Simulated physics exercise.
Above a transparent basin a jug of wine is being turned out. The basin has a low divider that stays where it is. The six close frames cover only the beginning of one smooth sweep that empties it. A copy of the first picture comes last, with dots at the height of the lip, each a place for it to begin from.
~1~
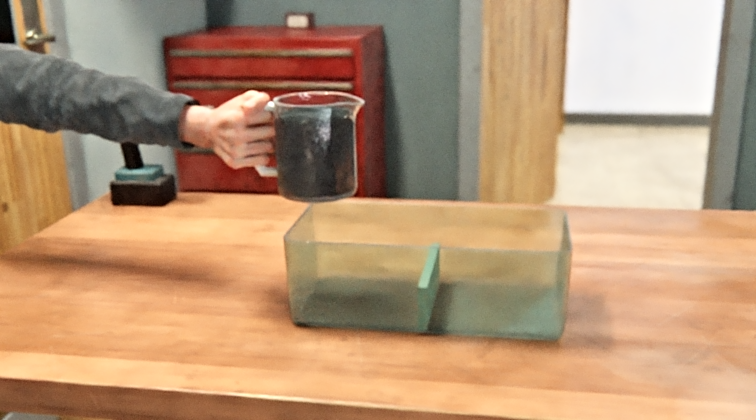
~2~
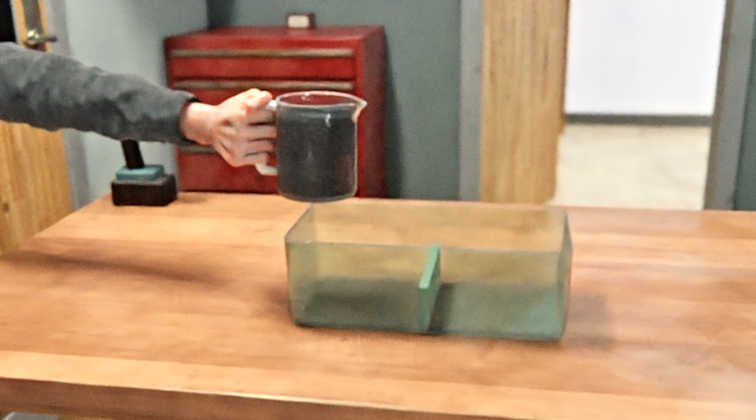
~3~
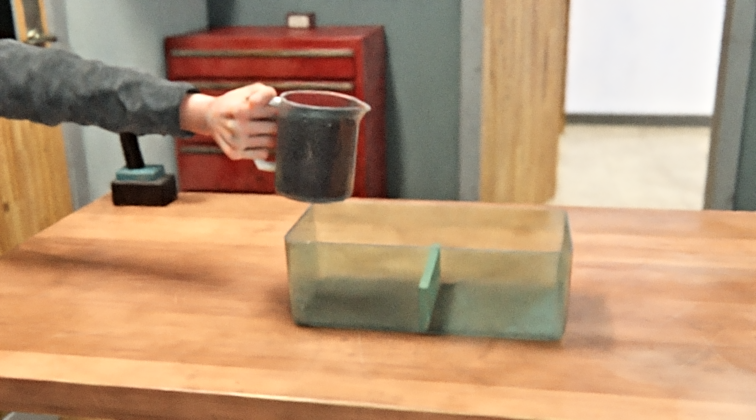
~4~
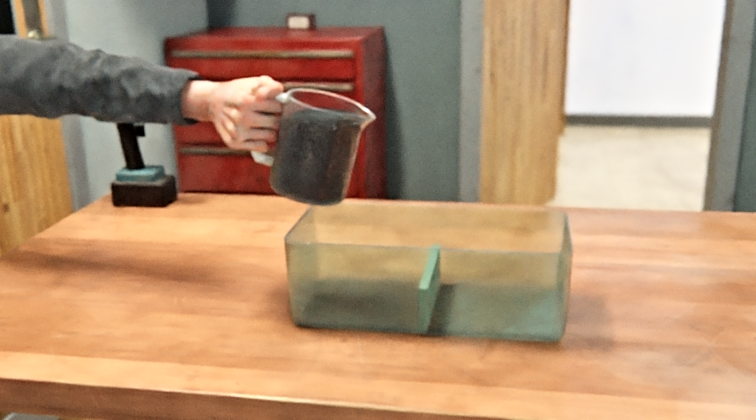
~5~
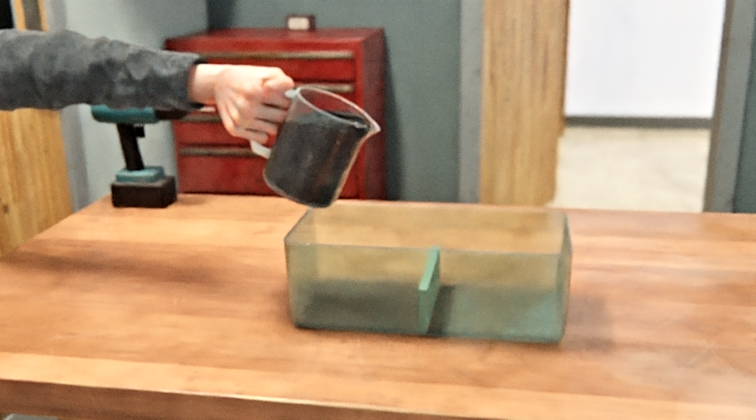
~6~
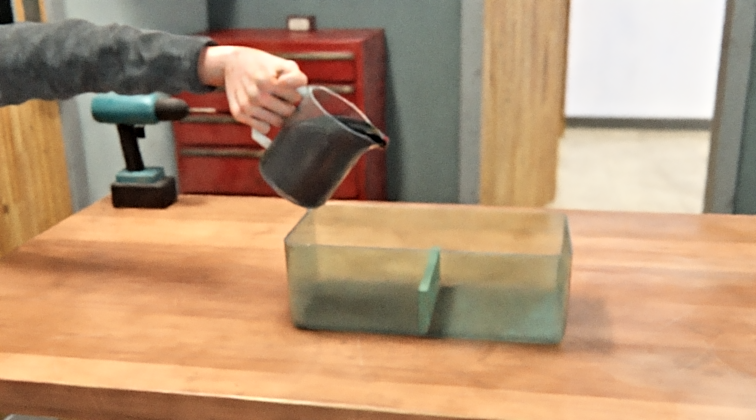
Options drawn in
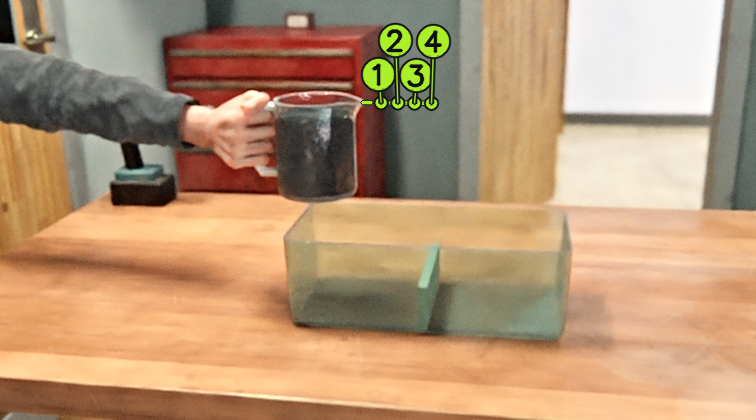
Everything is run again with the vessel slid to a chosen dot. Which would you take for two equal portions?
Best: 1.
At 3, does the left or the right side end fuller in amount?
More ends on the right.
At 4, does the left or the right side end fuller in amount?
More ends on the right.
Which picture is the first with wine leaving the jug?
Picture 6.
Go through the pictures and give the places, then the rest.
Upright, lip at (362, 102); basin from (292, 321) to (565, 337); top of the wall at (430, 263); nothing has left yet, in the first picture.
Upright, lip at (364, 104); nothing has left yet, in the second picture.
Tipped about 7°, lip at (368, 108); nothing has left yet, in the third picture.
Tipped about 15°, lip at (373, 117); nothing has left yet, in the fourth picture.
Tipped about 25°, lip at (378, 130); nothing has left yet, in the fifth picture.
Tipped about 37°, lip at (381, 144); wine is over the lip, down to (381, 144), in the sixth picture.
On the marked copy, 1 at (381, 102); 2 at (397, 102); 3 at (414, 103); 4 at (431, 103).
With 1, about 50 % ends left of the wall and 49 % right of it.
With 2, about 17 % ends left of the wall and 82 % right of it.
With 3, about 3 % ends left of the wall and 97 % right of it.
With 4, about 1 % ends left of the wall and 97 % right of it.
